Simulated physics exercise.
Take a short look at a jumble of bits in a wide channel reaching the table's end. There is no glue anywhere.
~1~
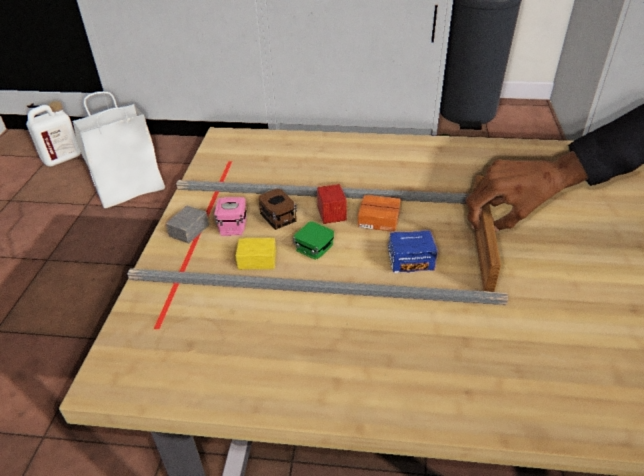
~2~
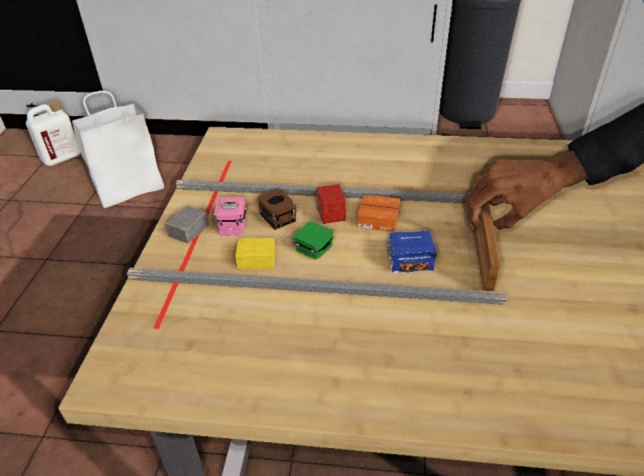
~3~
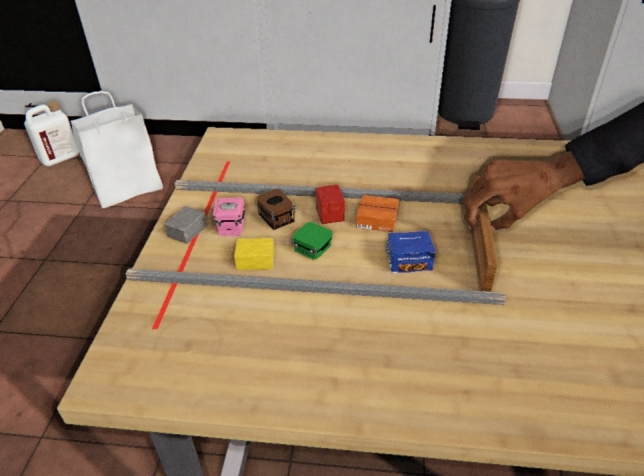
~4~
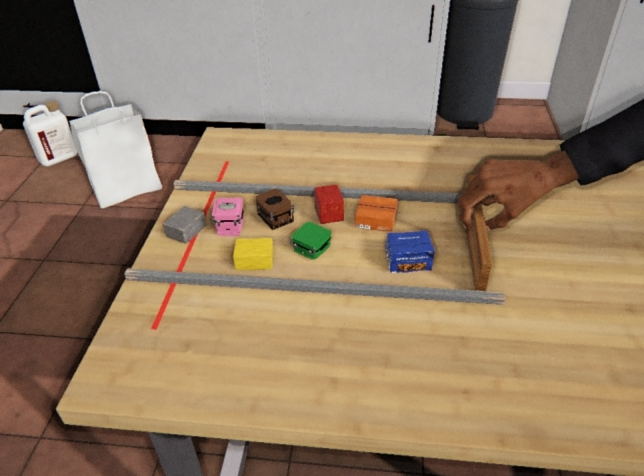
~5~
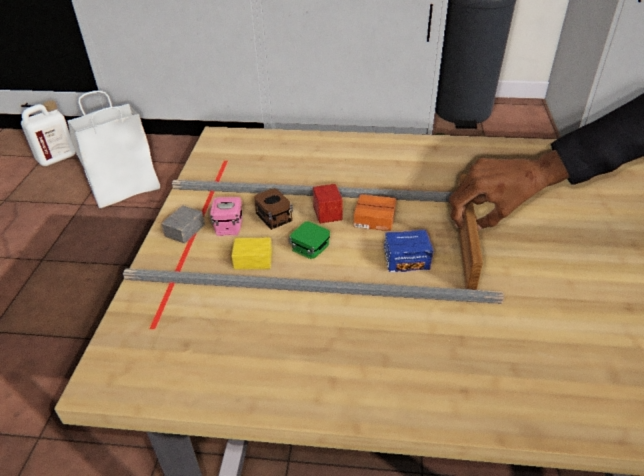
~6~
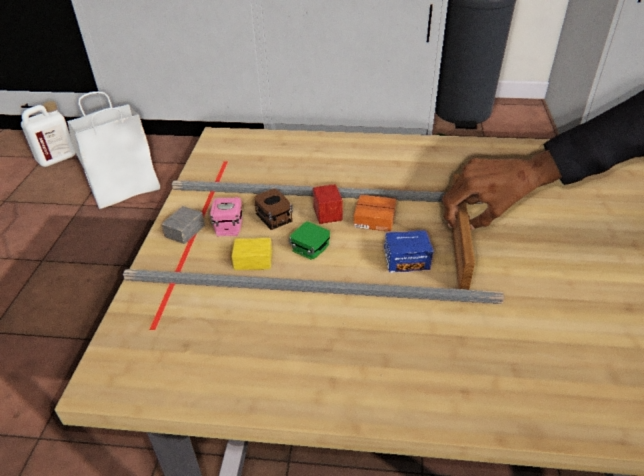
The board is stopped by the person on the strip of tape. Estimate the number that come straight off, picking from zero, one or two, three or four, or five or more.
My estimate is five or more.
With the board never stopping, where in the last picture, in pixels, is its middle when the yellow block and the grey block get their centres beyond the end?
Near (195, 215), then near (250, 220).
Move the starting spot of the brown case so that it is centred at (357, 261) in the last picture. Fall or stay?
Placed like that, it is safe.
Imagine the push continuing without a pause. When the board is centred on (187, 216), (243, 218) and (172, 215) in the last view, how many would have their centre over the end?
Respectively, 6, 1 and 6.
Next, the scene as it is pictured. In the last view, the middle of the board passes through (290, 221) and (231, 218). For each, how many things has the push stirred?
At that stage 8; at the next, 8.
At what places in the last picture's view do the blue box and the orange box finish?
Listed as asked: First (169, 233), and then (185, 202).
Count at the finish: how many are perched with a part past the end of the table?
It totals 1.
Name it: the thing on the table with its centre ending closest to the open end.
Yellow block.
Soon after, none off yet; grey block at rest near (184, 225); pink case at rest near (227, 216); yellow block at rest near (252, 254).
After that, none off yet; grey block displaced about its own width near (158, 233); pink case displaced about its own width near (193, 220); yellow block displaced well along near (187, 256).
In the end, the number that fall off is five or more; gone, red block, green case, brown case, pink case and grey block.
